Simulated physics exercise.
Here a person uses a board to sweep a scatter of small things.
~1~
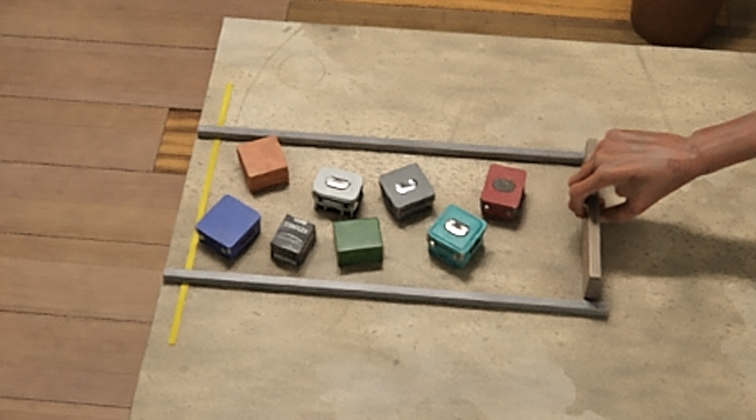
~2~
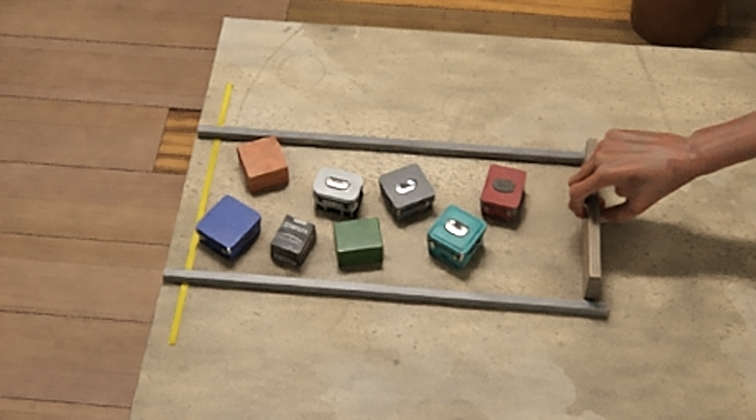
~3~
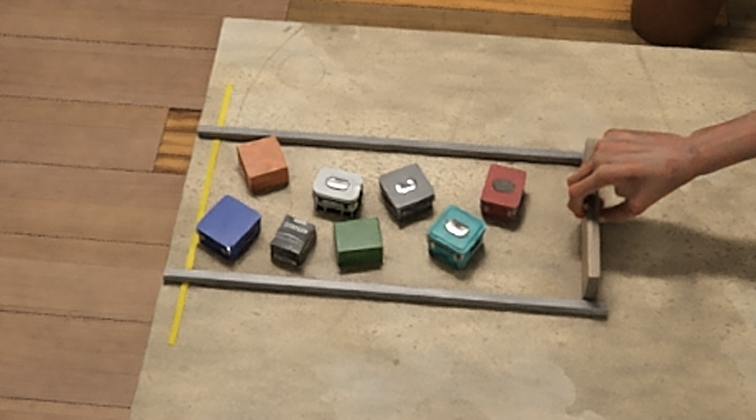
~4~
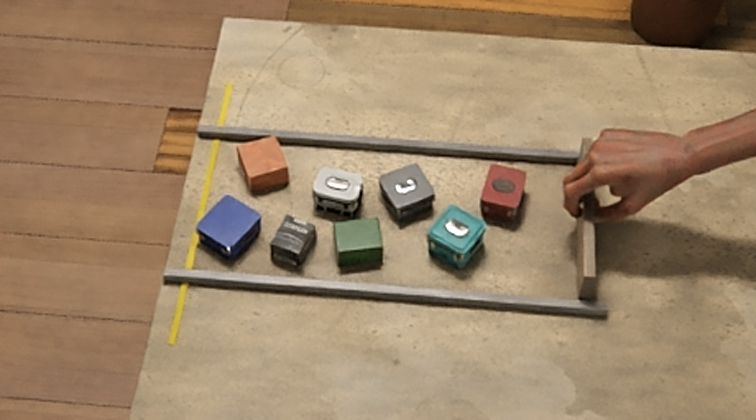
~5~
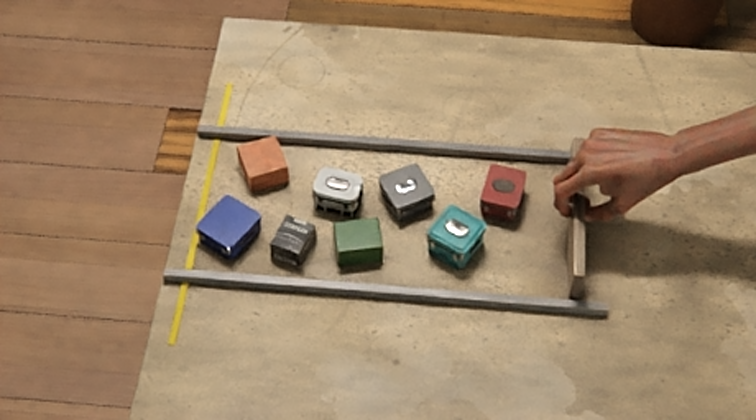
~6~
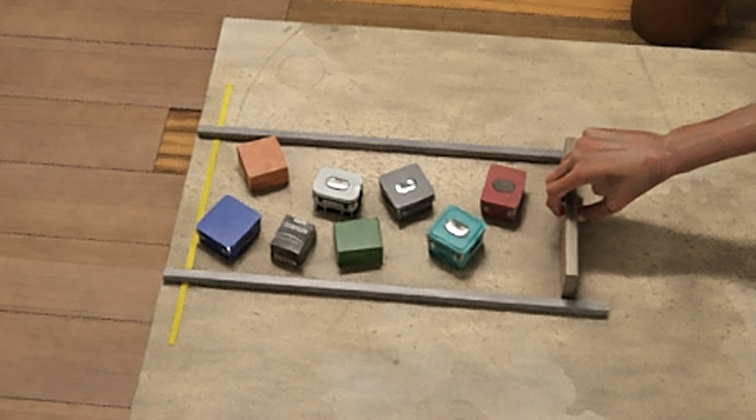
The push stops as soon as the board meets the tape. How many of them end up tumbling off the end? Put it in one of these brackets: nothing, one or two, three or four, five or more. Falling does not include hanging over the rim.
Dropped off the end are no fewer than five.
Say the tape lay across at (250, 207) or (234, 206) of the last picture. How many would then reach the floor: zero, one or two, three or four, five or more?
One after another: Three or four; 5 or more.
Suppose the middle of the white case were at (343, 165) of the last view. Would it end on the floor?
It slips off.
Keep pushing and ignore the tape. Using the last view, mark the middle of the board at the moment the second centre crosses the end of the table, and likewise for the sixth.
At (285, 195) for the second, at (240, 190) for the sixth.
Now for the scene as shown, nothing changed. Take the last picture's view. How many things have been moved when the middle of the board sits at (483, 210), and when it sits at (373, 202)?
That gives 2 for the first and 7 for the second.
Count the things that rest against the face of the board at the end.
The count in contact is 2.
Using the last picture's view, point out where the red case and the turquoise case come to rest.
You'll see the red case at (189, 173), with the turquoise case at (174, 224).
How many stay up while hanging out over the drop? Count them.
2 in all.
A little later, none off yet; blue case at rest near (230, 228); orange block at rest near (263, 164); black box at rest near (293, 240).
When it is over, the number that fall off is five or more; down, grey case, green block, white case, black box, orange block and blue case.
